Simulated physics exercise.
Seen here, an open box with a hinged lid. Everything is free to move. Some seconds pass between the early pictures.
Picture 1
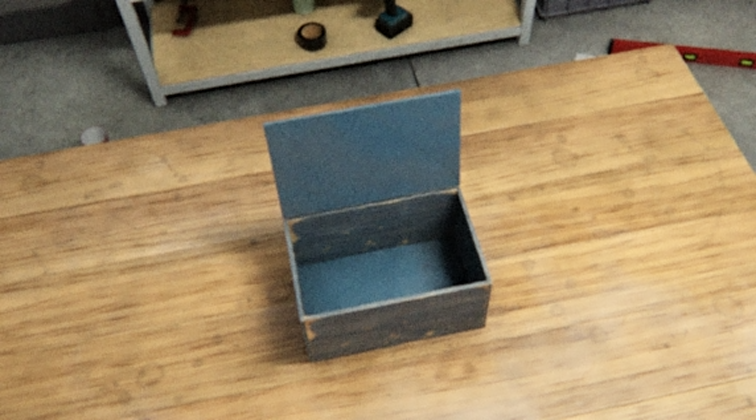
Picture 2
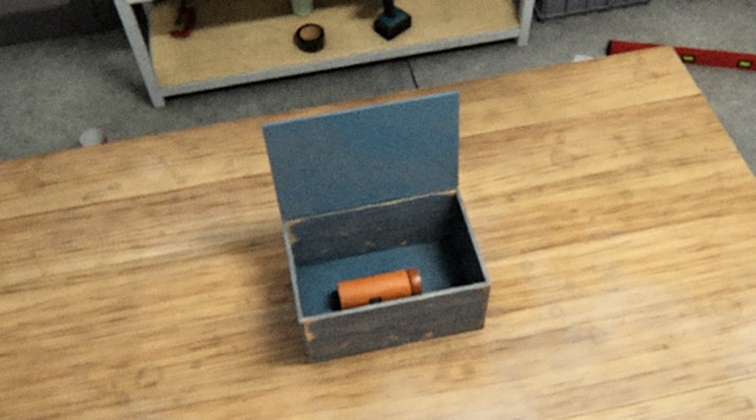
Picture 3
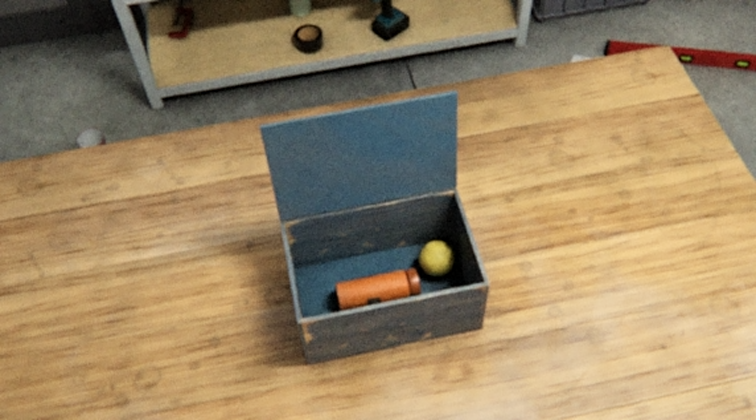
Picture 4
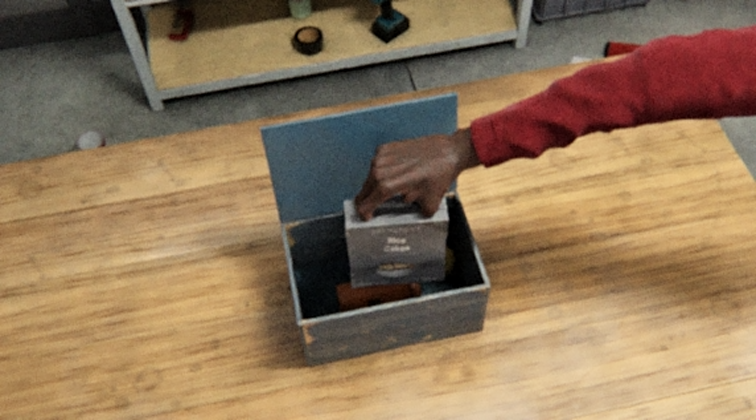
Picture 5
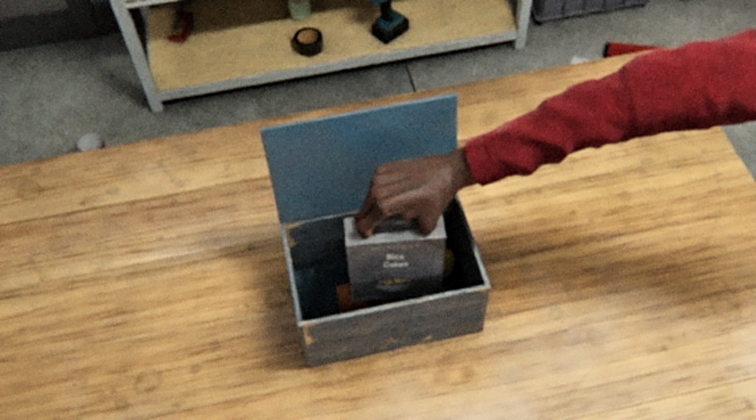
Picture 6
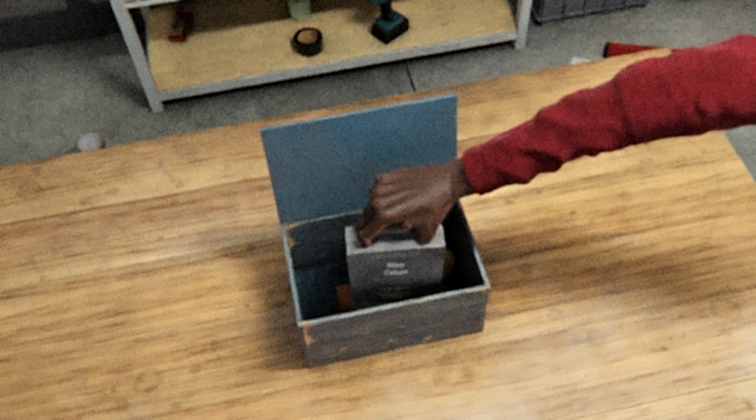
Orange cylinder, then yellow lemon appearing in an open blue box before a red-sleeved hand lowers a grey packet inside.
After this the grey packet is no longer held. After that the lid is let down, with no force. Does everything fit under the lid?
Here the lid is held up.
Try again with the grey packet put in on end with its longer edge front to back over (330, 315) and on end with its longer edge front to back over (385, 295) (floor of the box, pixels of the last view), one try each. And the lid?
First, it stays ajar; second, it stays ajar.
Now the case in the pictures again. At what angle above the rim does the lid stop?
About 20°.
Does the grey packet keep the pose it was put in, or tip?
It tips.
Then, 1.00 s past the last view, lid starting down; grey packet rocked 39° from its first pose near (395, 280); orange shaker displaced a little; yellow lemon displaced a little.
Then, 1.60 s past the last view, lid 57° above the rim; grey packet rocked 39° from its first pose near (396, 280); orange shaker displaced a little; yellow lemon displaced a little.
Then, 2.10 s past the last view, lid 19° above the rim; grey packet rocked 39° from its first pose near (396, 280); orange shaker displaced a little.
Finally, lid 19° above the rim; down or leaning hard in the box, grey packet; the other 2 still in place. Final places as the last picture's camera would see them, grey packet near (396, 280).
